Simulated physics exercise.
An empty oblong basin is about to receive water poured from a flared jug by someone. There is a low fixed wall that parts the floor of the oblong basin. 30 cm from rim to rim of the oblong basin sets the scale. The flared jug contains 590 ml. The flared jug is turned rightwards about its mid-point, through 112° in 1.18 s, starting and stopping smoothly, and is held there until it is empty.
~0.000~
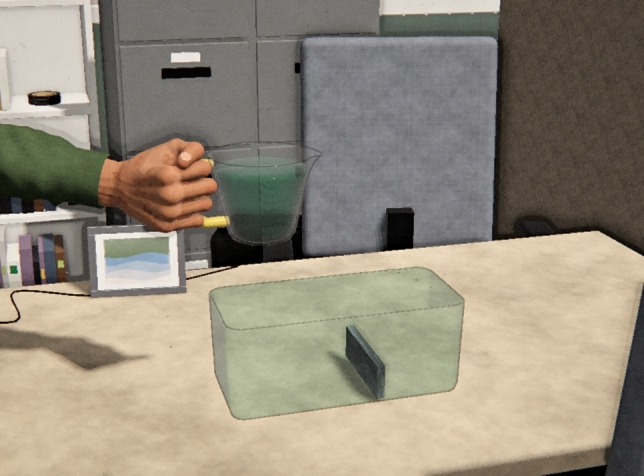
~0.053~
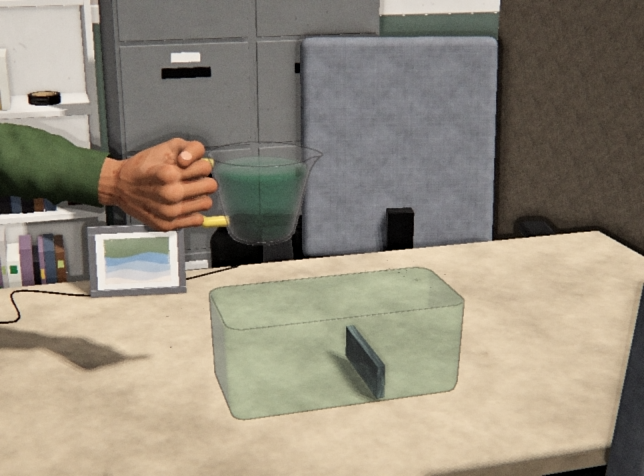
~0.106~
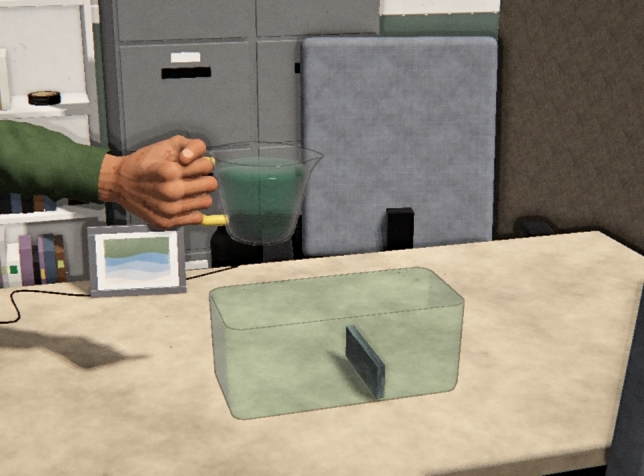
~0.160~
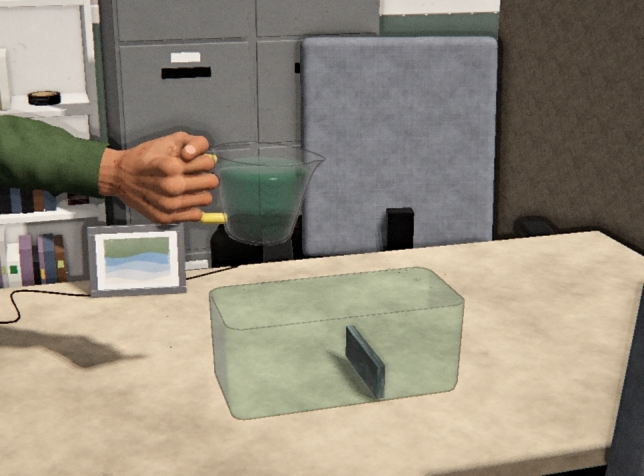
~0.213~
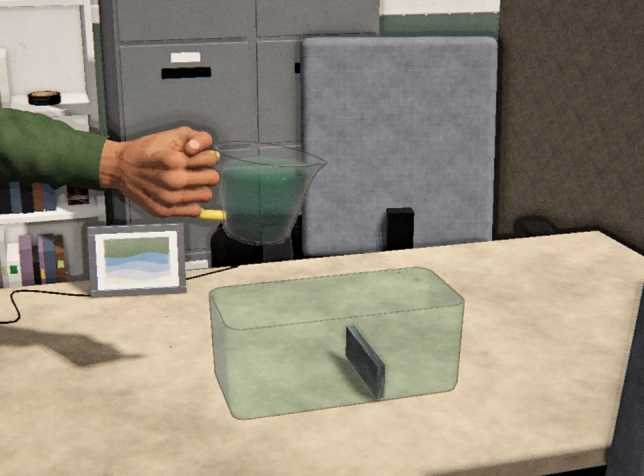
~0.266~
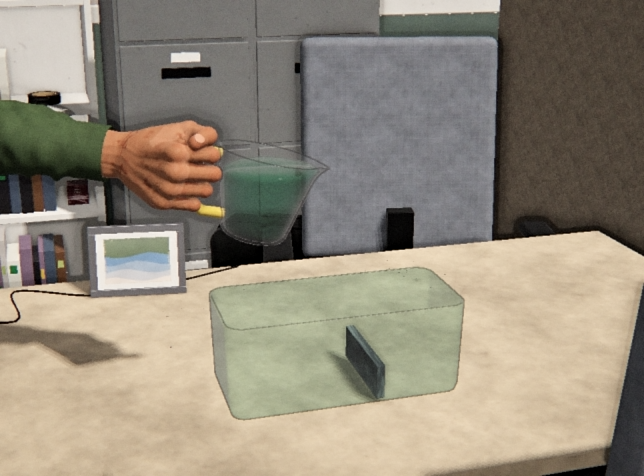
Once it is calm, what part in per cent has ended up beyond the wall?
About 52 per cent ends up there.
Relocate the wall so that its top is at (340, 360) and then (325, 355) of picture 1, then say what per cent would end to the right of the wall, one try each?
75 then 90 %.
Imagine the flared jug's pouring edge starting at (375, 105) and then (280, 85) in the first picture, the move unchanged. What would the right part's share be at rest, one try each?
Try 1: 70 %; try 2: 10 %.
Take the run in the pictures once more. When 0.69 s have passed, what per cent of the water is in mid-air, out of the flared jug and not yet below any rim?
At that moment, about 26 percent.
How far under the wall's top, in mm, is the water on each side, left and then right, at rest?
The left side gives some 34 mm, the right side some 22 mm.
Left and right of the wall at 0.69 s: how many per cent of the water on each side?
About 2 left, about 16 right.
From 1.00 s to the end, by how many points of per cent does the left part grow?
I'd say near 12 percent.
Then, 0.69 s in, the tilt is 71° and 57 per cent is still to pour, 2 is left of the wall and 15 right of it.
Then, 1.00 s in, the tilt is 106° and 5 per cent is still to pour, 36 is left of the wall and 52 right of it.
Then, 1.33 s in, the tilt is 112° and 0 per cent is still to pour, 47 is left of the wall and 52 right of it.
Then, 1.68 s in, the tilt is 112° and 0 per cent is still to pour, 47 is left of the wall and 52 right of it.
Finally, 47 per cent lies left of the wall, 52 right of it and 1 outside.
